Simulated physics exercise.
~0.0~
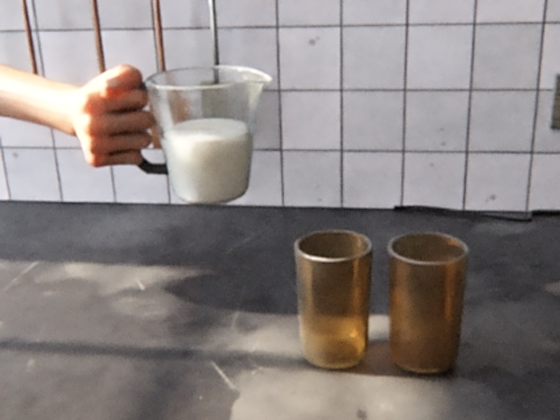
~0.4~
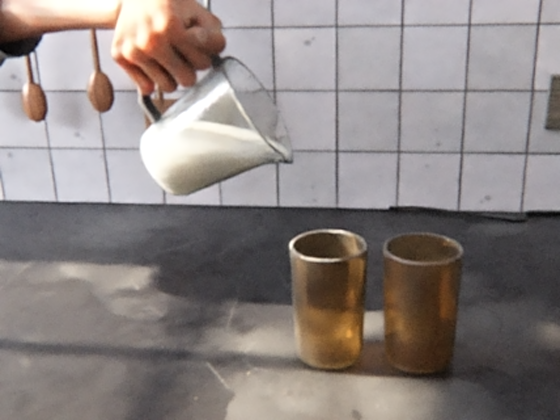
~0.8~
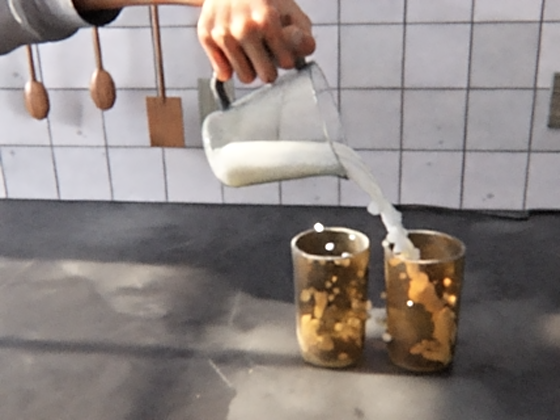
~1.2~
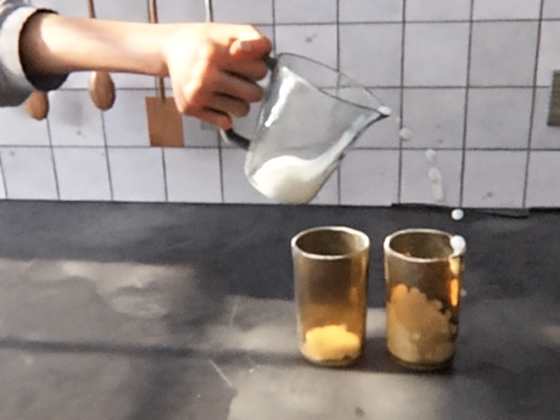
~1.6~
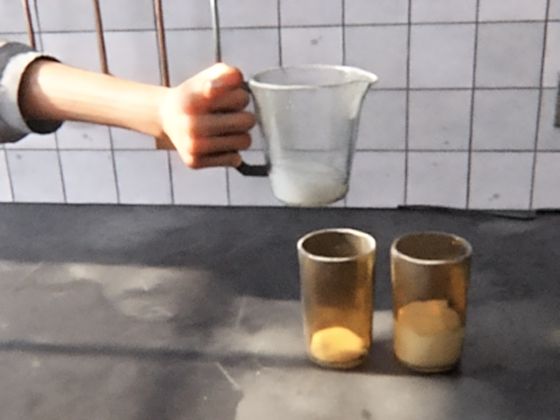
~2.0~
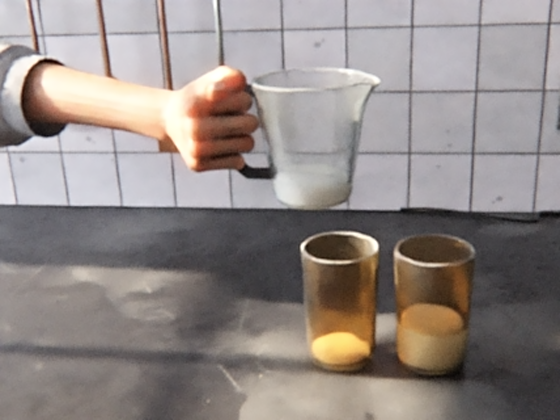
A hand holds a clear glass jug of milk by its dark handle above a dark worktop, seen from the front against white tiles with wooden utensils hanging behind. Two amber tumblers stand side by side at the right. The hand tips the jug steeply and moves it to the right, and milk streams from the spout mostly into the right tumbler, with drops scattering around both. The jug then swings back upright as the last drops fall. It ends level with a little milk left, the right tumbler partly filled and the left holding a smaller amount.
